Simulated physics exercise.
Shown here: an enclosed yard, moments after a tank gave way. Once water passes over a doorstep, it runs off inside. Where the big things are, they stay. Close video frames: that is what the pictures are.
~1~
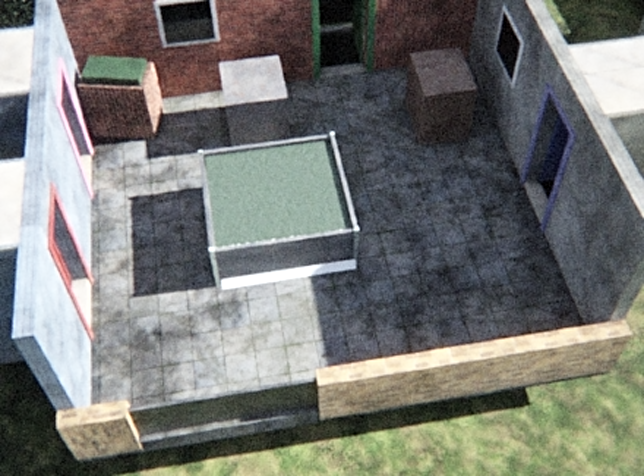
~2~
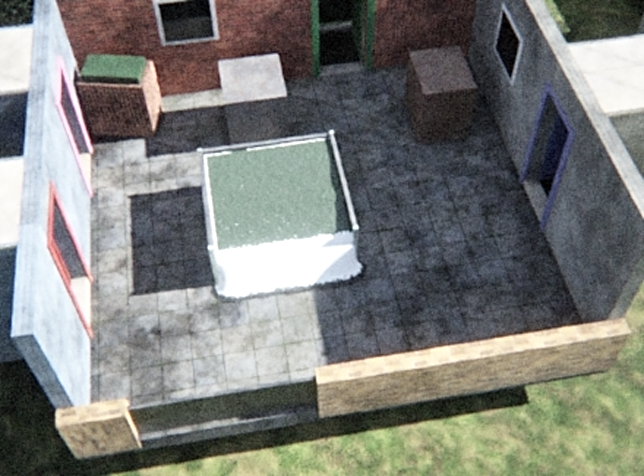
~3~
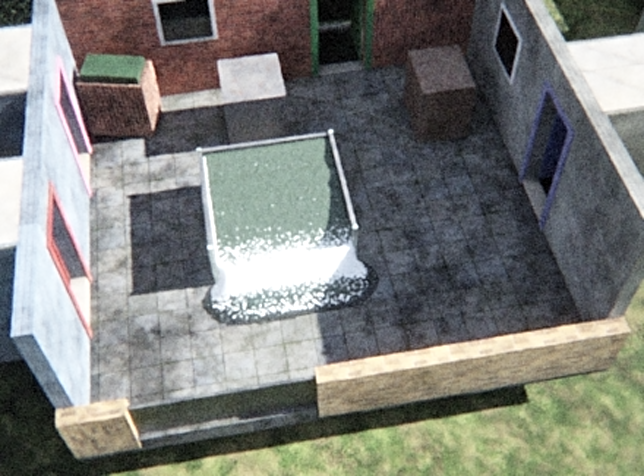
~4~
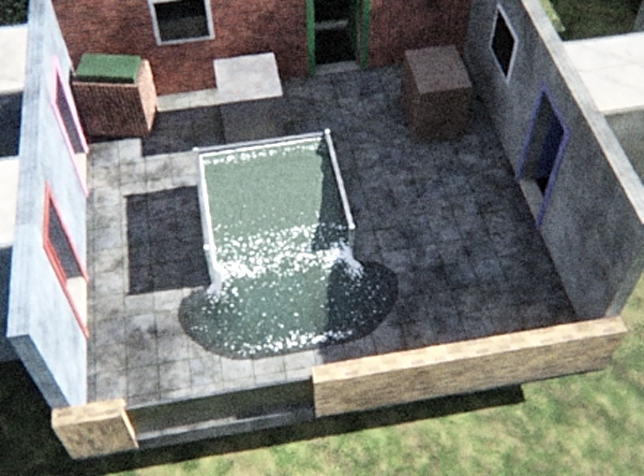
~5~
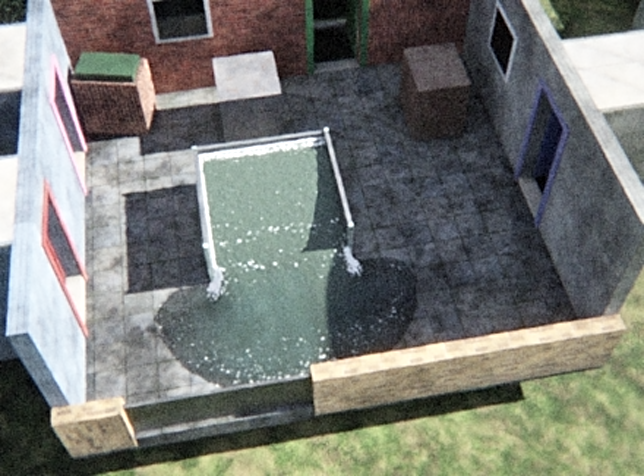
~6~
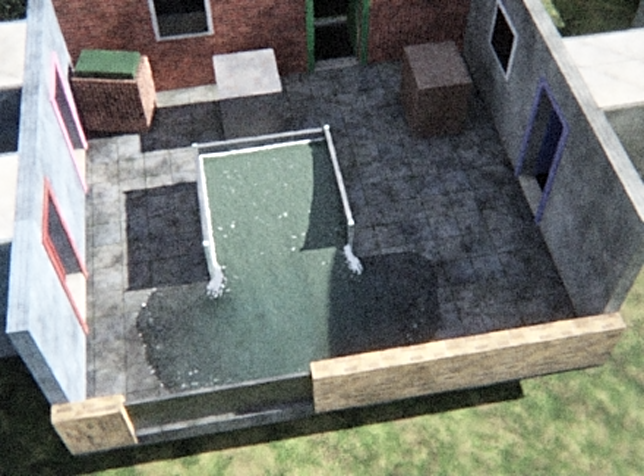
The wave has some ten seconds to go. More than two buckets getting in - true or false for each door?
Green door: True; blue door: False; red door: False; pink door: True.
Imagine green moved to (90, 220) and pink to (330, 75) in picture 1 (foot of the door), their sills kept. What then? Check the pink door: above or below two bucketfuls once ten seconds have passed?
Pink door exceeds the mark.
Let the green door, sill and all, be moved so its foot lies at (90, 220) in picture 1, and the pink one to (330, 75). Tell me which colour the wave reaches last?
That is the door marked pink.
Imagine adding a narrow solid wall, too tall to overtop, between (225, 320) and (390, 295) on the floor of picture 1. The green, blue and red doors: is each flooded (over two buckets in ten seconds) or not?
Result: Green door remains below; blue door ends up above; red door ends up above.
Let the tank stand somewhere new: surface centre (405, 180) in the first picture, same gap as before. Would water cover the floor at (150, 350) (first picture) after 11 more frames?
Submerged.
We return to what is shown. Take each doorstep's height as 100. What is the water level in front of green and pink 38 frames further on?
The first is near 210 per cent, the second near 310 per cent.
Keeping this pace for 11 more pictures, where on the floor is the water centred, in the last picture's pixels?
Around (290, 316).
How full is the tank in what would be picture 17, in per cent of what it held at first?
28 percent or so.
A moment on, water covers 25 % of the floor; the green door not reached, the blue door not reached, the red door not reached, the pink door not reached.
Next, water covers 30 % of the floor; the green door not reached, the blue door not reached, the red door wet at the sill, nothing in, the pink door not reached.
Then, water covers 60 % of the floor; the green door not reached, the blue door wet at the sill, nothing in, the red door wet at the sill, nothing in, the pink door wet at the sill, nothing in.
Later, water covers 95 % of the floor; the green door wet at the sill, nothing in, the blue door wet at the sill, nothing in, the red door wet at the sill, nothing in, the pink door over two buckets in.
In the end, water covers 100 % of the floor; the green door over two buckets in, the blue door wet at the sill, nothing in, the red door wet at the sill, nothing in, the pink door far over two buckets in.
